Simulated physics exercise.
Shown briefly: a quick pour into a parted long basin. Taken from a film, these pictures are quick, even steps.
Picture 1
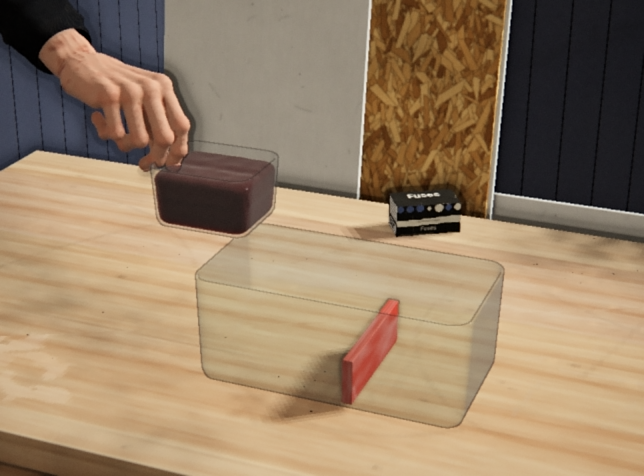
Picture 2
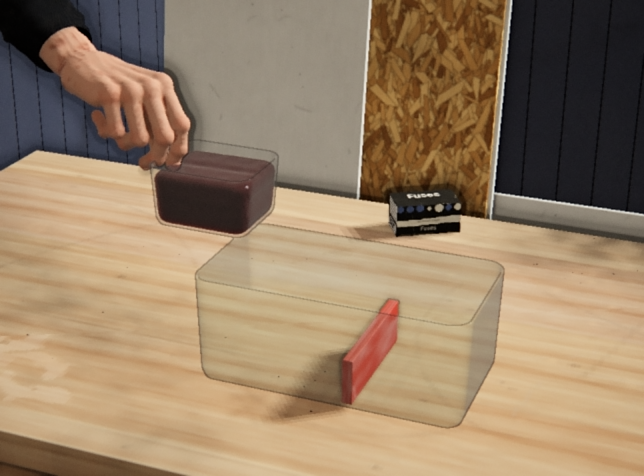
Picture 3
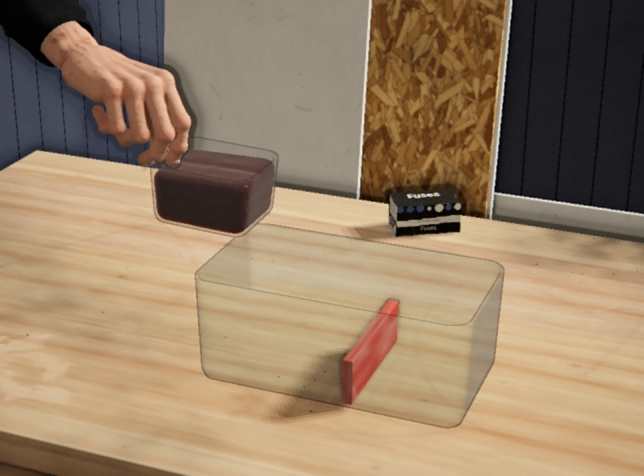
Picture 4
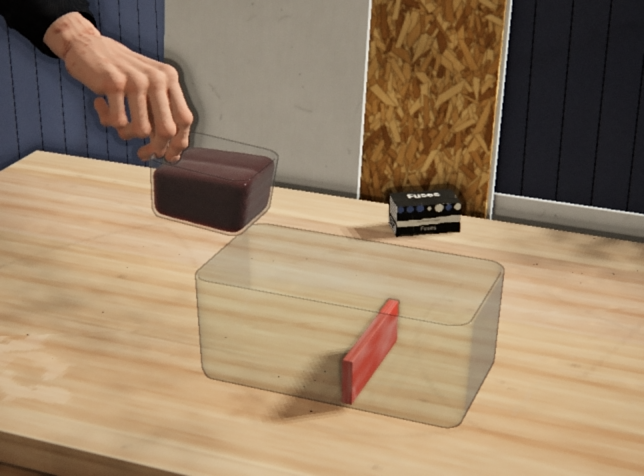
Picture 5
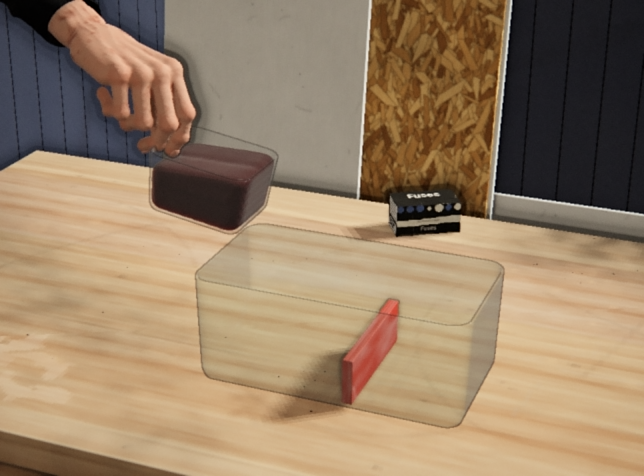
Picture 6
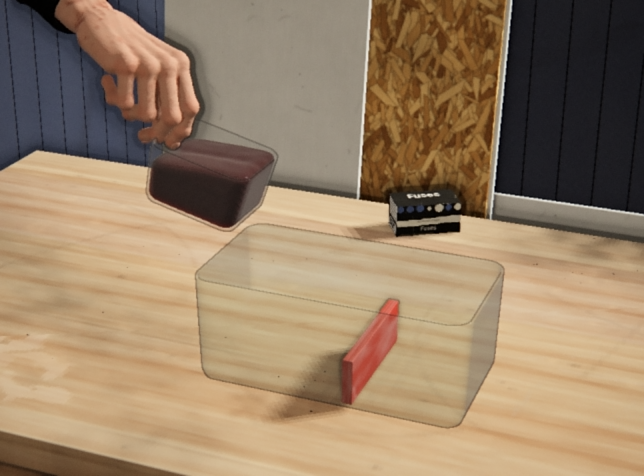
On a pale wooden tabletop before dark blue panelling, a grey board and a strip of chipboard, the view looks down at a slight angle and stays still. A hand at upper left holds a small clear container of dark maroon liquid behind a long clear basin with a red divider, a small black box beyond. The hand rises slightly, gradually tilting the container rightward, while everything else stays motionless.
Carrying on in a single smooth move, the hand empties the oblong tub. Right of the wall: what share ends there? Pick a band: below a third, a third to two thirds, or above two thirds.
Below a third.
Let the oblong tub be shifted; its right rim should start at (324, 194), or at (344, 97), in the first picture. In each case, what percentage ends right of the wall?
It comes out at around 90 percent and then around 90 percent.
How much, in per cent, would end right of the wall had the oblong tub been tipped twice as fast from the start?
Roughly 15 in a hundred.
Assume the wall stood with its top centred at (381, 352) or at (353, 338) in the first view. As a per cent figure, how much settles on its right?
First try 15 per cent, second try 35 per cent.
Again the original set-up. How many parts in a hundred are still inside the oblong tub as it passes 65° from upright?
Some 50 per cent has not yet come out.
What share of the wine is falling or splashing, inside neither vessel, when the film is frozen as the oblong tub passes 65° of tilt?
It comes to around 30 per cent.
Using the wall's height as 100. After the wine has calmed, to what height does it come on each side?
Left of the wall 40 %, right of the wall 0 %.
A moment on, the oblong tub is tipped part way and 51 per cent is still to pour, 18 is left of the wall and 0 right of it.
Next, the oblong tub is tipped on its side and 10 per cent is still to pour, 80 is left of the wall and 1 right of it.
Then the oblong tub is tipped right over and 0 per cent is still to pour, 96 is left of the wall and 2 right of it.
Later the oblong tub is tipped right over and 0 per cent is still to pour, 98 is left of the wall and 2 right of it.
In the end 98 per cent lies left of the wall, 2 right of it and 0 outside.
